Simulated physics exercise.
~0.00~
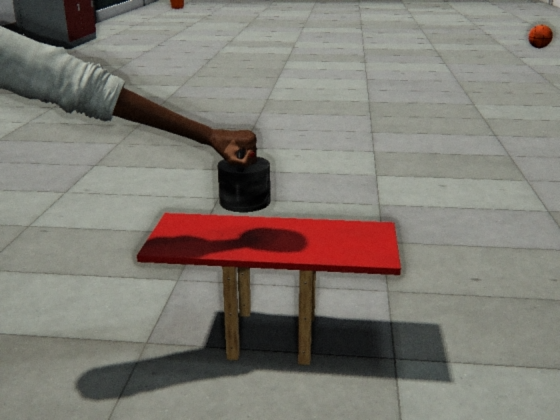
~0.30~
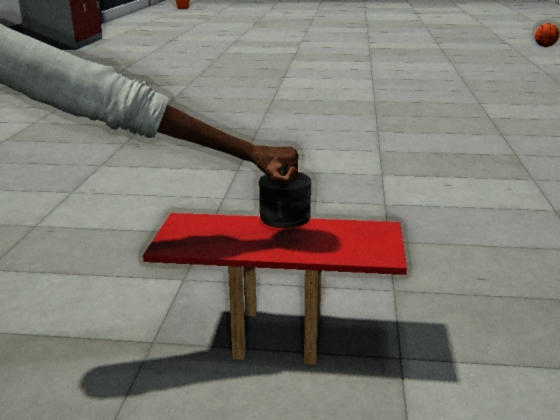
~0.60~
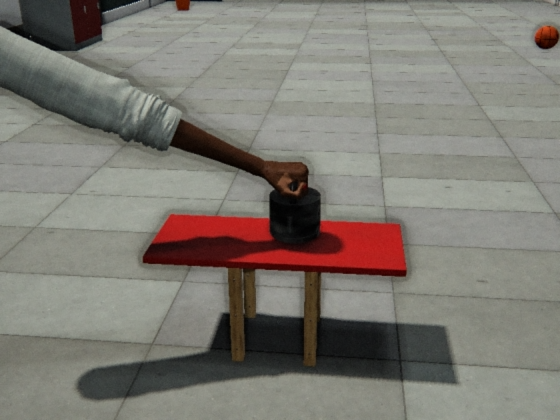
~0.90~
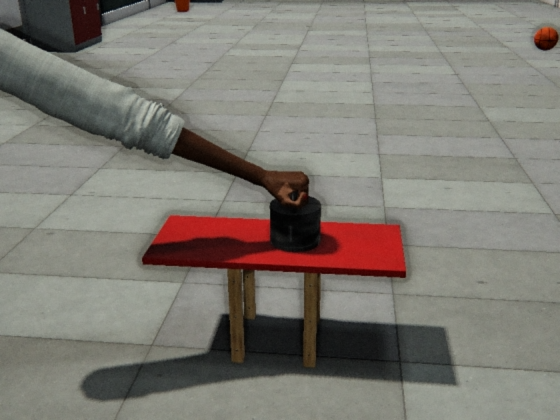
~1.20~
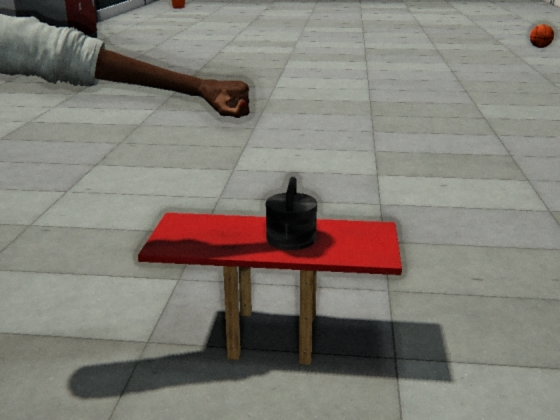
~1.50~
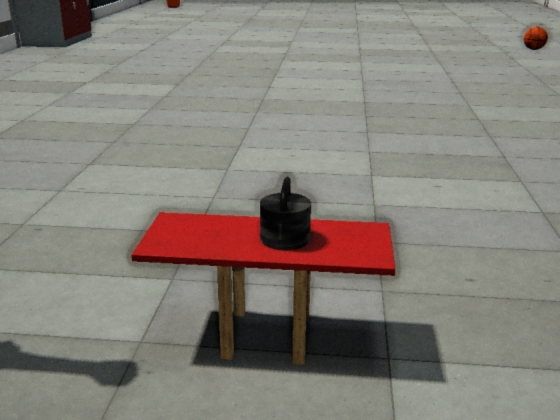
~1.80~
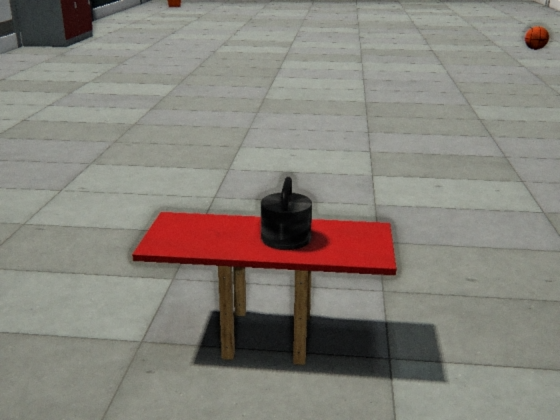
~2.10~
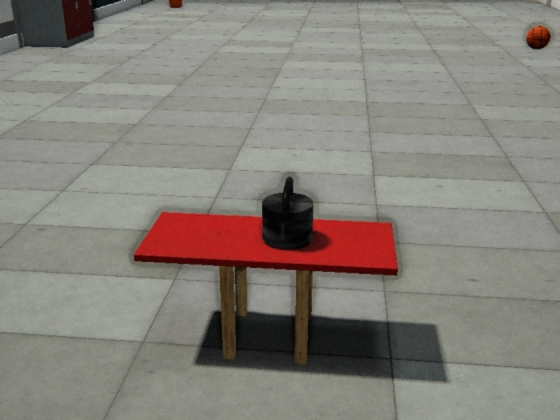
On a tiled floor, a hand sets a black object on a steady red table and withdraws.
